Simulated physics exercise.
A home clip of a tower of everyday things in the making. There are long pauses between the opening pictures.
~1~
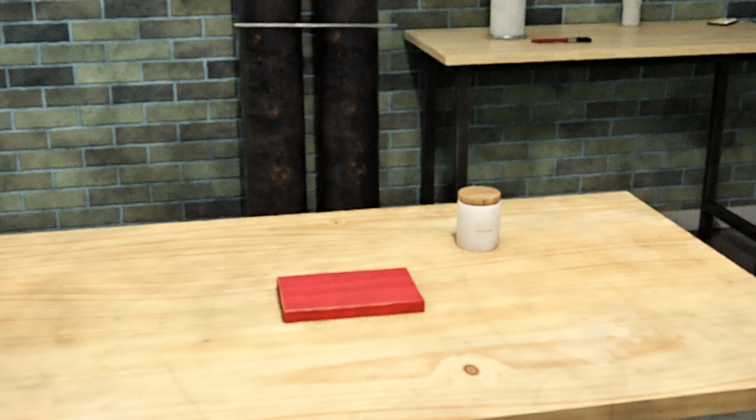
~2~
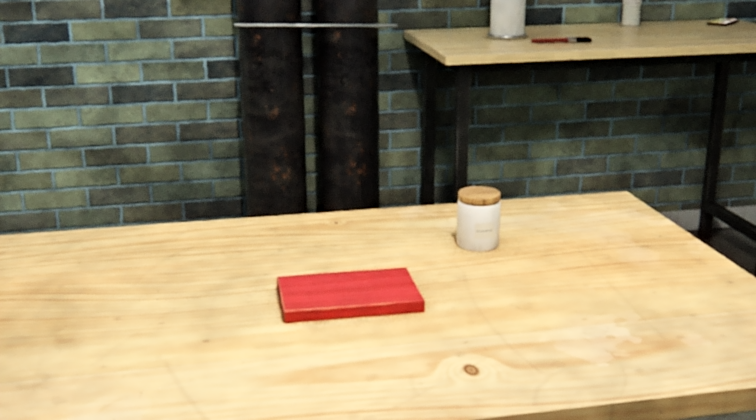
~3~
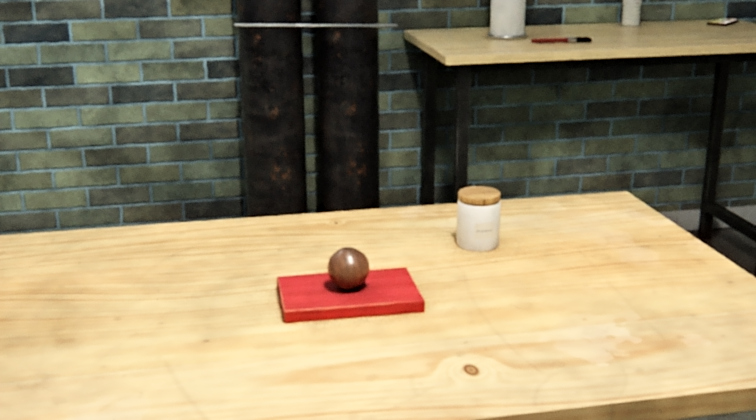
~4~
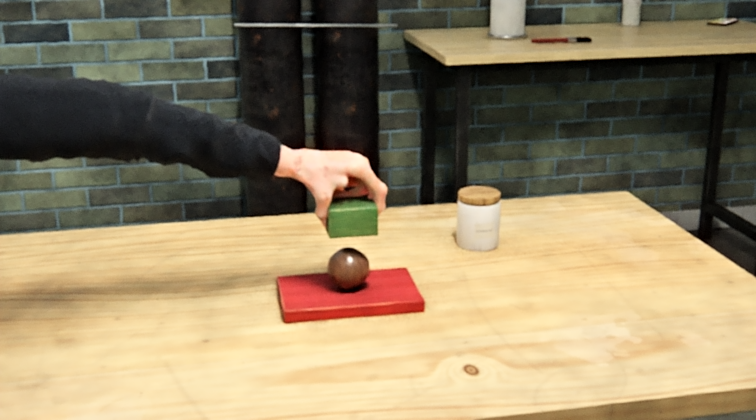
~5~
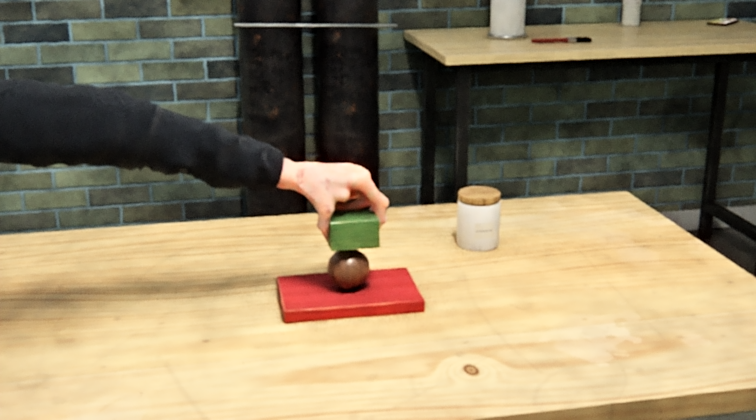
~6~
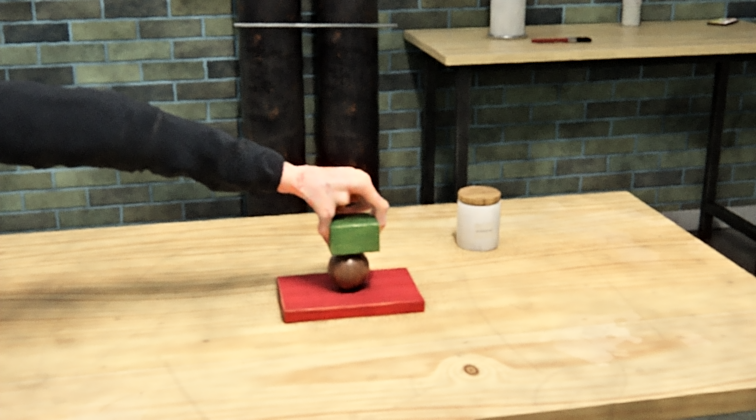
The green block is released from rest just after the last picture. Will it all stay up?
Outcome: The pile gives way.
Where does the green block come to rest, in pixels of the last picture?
At about (459, 279).
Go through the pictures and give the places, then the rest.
In the first picture, the last thing is not in view yet; red board (349, 294).
In the second picture, the last thing is not in view yet.
In the third picture, the last thing is not in view yet; white jar (479, 219).
In the fourth picture, still above its spot; green block (351, 217); red board (349, 294).
In the fifth picture, still above its spot; green block (352, 229); brown onion (348, 268).
In the sixth picture, set down, still held; green block (352, 233); white jar (479, 219).
Then, 0.40 s later than the last frame, green block now fallen.
Then, 0.70 s later than the last frame, things are still on the move.
When it is over, fallen, green block; the other 3 as before. End places, in pixels of the last picture, green block near (459, 279). The pile loses its balance.
